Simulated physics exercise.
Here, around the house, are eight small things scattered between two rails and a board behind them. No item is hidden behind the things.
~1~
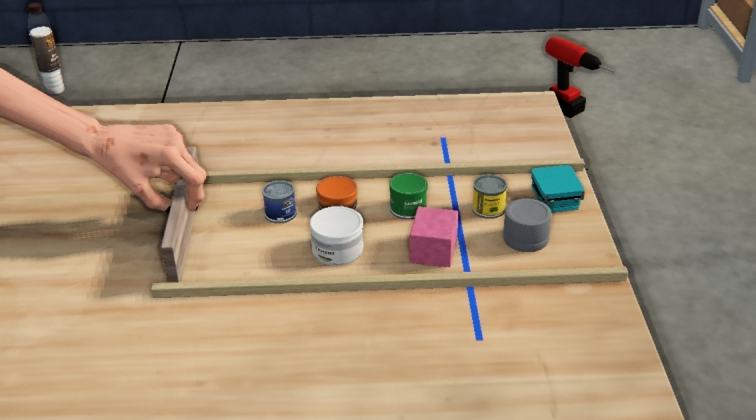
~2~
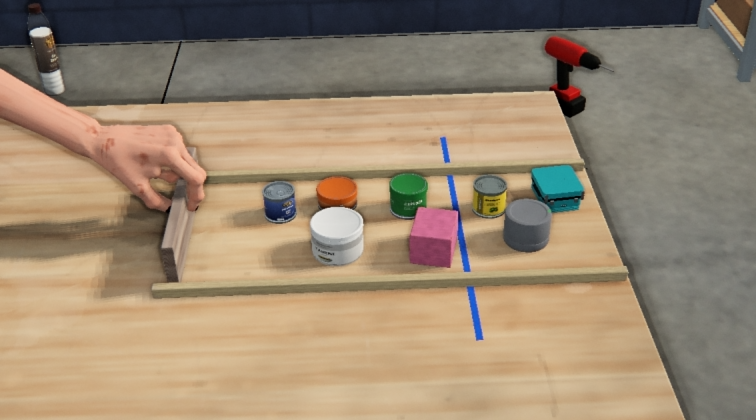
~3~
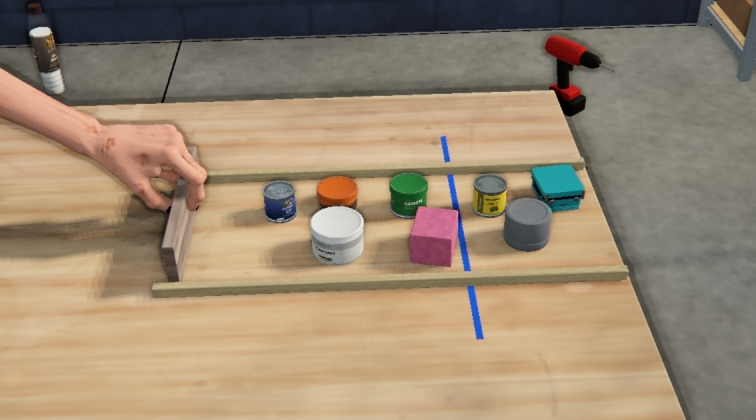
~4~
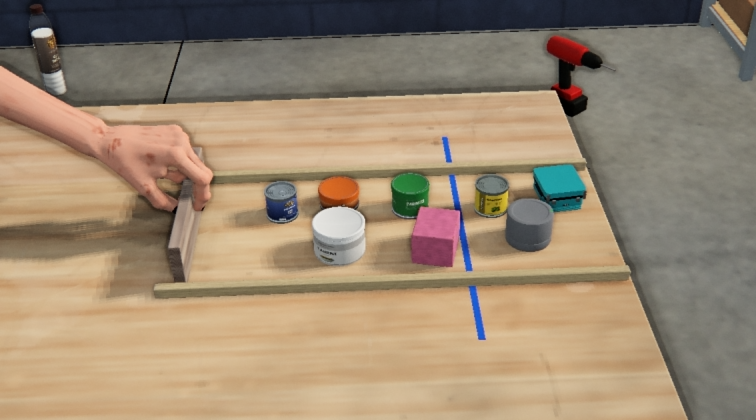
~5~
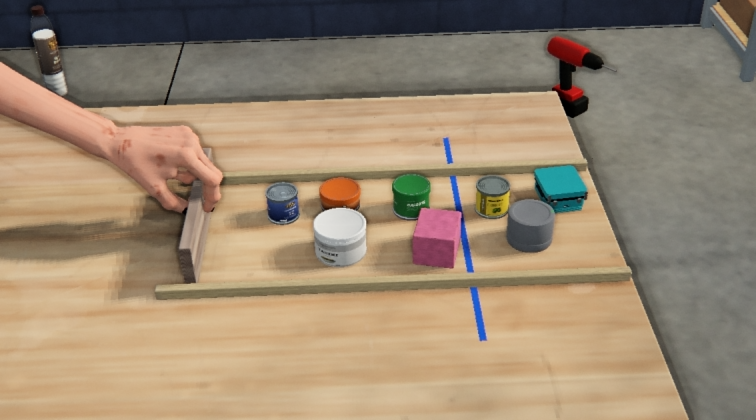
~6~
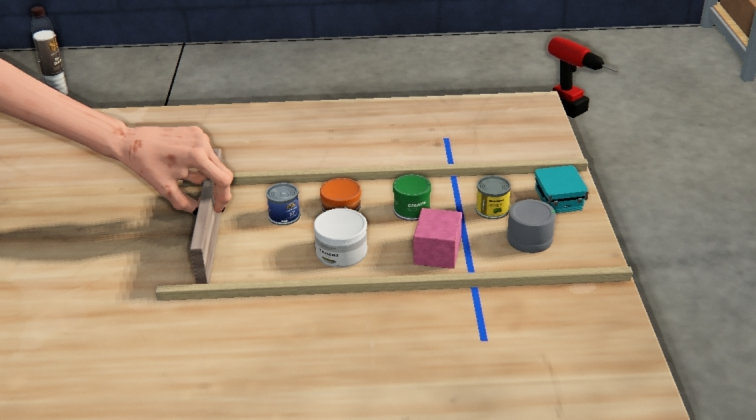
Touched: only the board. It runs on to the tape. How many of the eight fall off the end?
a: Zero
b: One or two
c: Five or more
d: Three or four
The answer is a.
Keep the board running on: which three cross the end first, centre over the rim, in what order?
Sequence: Grey lid; turquoise case; pink block.
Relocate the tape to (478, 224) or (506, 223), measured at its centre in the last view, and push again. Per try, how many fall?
The first try gives 0, the second gives 1.
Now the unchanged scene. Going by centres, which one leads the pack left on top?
That would be the turquoise case.
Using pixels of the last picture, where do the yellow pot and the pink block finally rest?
You'll find the first one at (542, 196) and the second at (541, 237).
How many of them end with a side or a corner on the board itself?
3 touch it.
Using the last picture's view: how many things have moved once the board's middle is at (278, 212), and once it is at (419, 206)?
1 and 7.
Soon after, none off yet; turquoise case at rest near (560, 190); grey lid at rest near (531, 226); yellow pot at rest near (493, 198).
Then, none off yet; turquoise case at rest near (560, 190); grey lid moving near (537, 225); yellow pot moving near (503, 197).
At rest, the number that fall off is zero.
